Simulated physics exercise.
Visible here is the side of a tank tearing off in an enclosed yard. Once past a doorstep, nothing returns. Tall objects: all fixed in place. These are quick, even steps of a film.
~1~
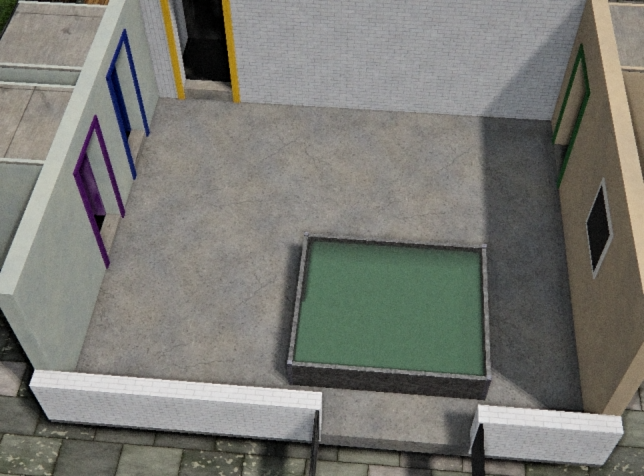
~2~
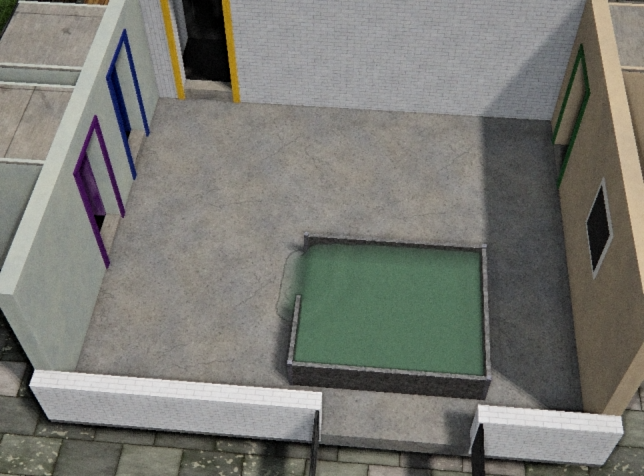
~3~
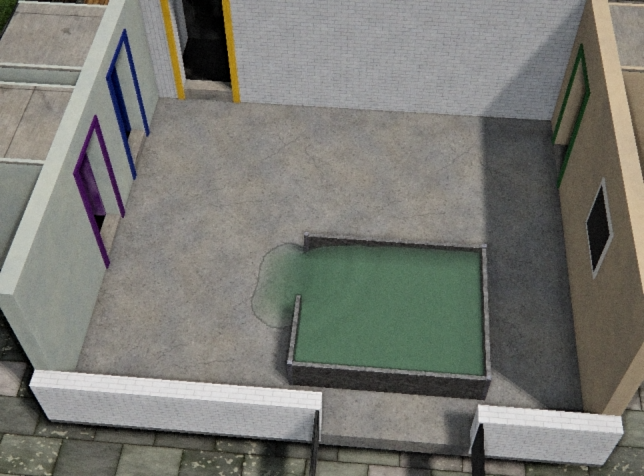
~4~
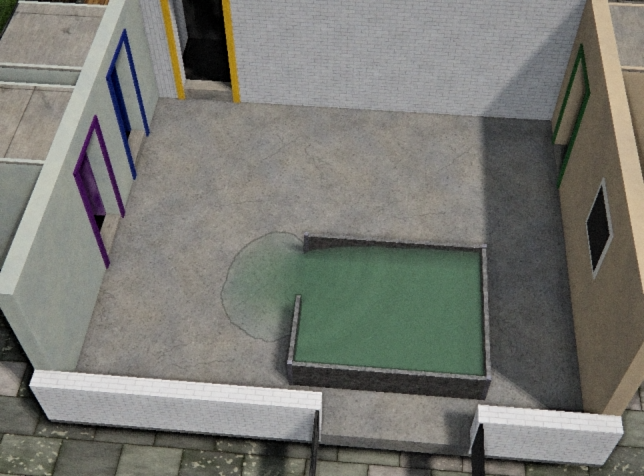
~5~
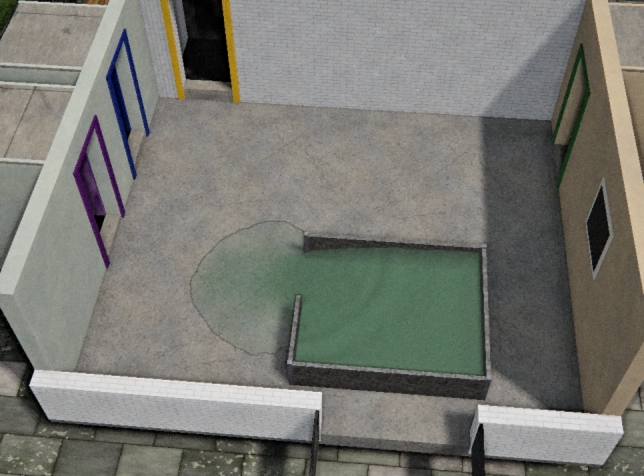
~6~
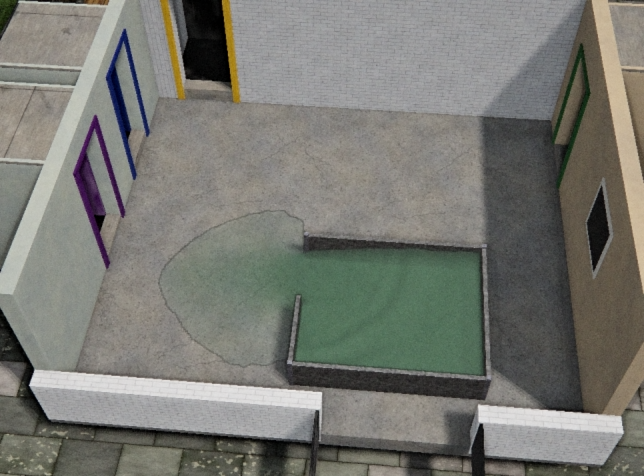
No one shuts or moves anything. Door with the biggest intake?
Purple.
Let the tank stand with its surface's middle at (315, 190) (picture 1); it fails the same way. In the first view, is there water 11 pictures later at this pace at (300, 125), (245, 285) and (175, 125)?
In the order given: Not reached, not reached and wetted.
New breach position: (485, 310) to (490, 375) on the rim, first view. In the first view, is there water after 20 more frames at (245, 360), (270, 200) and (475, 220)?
One by one: Bare, bare, waterlogged.
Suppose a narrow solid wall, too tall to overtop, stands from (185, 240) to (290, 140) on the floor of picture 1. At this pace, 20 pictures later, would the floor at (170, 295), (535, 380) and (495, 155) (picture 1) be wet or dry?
Taking them as you listed them, they'd be drenched, spared by the flood and spared by the flood.
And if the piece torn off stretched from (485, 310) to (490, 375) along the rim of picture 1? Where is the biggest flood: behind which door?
The green-painted one.
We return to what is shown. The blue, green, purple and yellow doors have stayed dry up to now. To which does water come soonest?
That would be the one in purple.
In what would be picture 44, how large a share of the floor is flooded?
I make it 60 per cent.
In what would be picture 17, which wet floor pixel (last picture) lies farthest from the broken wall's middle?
I reckon the front has reached (147, 138) by then.
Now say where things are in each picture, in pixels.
The first frame shows the open tank at (391, 305) is whole and still.
In the second frame, water pours out at (305, 281) and has run to (296, 255).
In the third frame, water pours out at (305, 282) and has run to (260, 311).
In the fourth frame, the front is at (227, 295), out from the gap at (305, 282).
In the fifth frame, the front is at (196, 290), out from the gap at (305, 282).
In the sixth frame, the front is at (166, 284), out from the gap at (305, 281).
A moment on, water covers 20 % of the floor; purple door a trickle in, blue door not reached, yellow door not reached, green door not reached.
Next, water covers 30 % of the floor; purple door some in, blue door wet at the sill, nothing in, yellow door not reached, green door not reached.
Then, water covers 35 % of the floor; purple door a lot in, blue door wet at the sill, nothing in, yellow door wet at the sill, nothing in, green door not reached.
Later, water covers 60 % of the floor; purple door a lot in, blue door wet at the sill, nothing in, yellow door wet at the sill, nothing in, green door not reached.
In the end, water covers 90 % of the floor; purple door a lot in, blue door wet at the sill, nothing in, yellow door wet at the sill, nothing in, green door a trickle in; the purple door has let in the most.
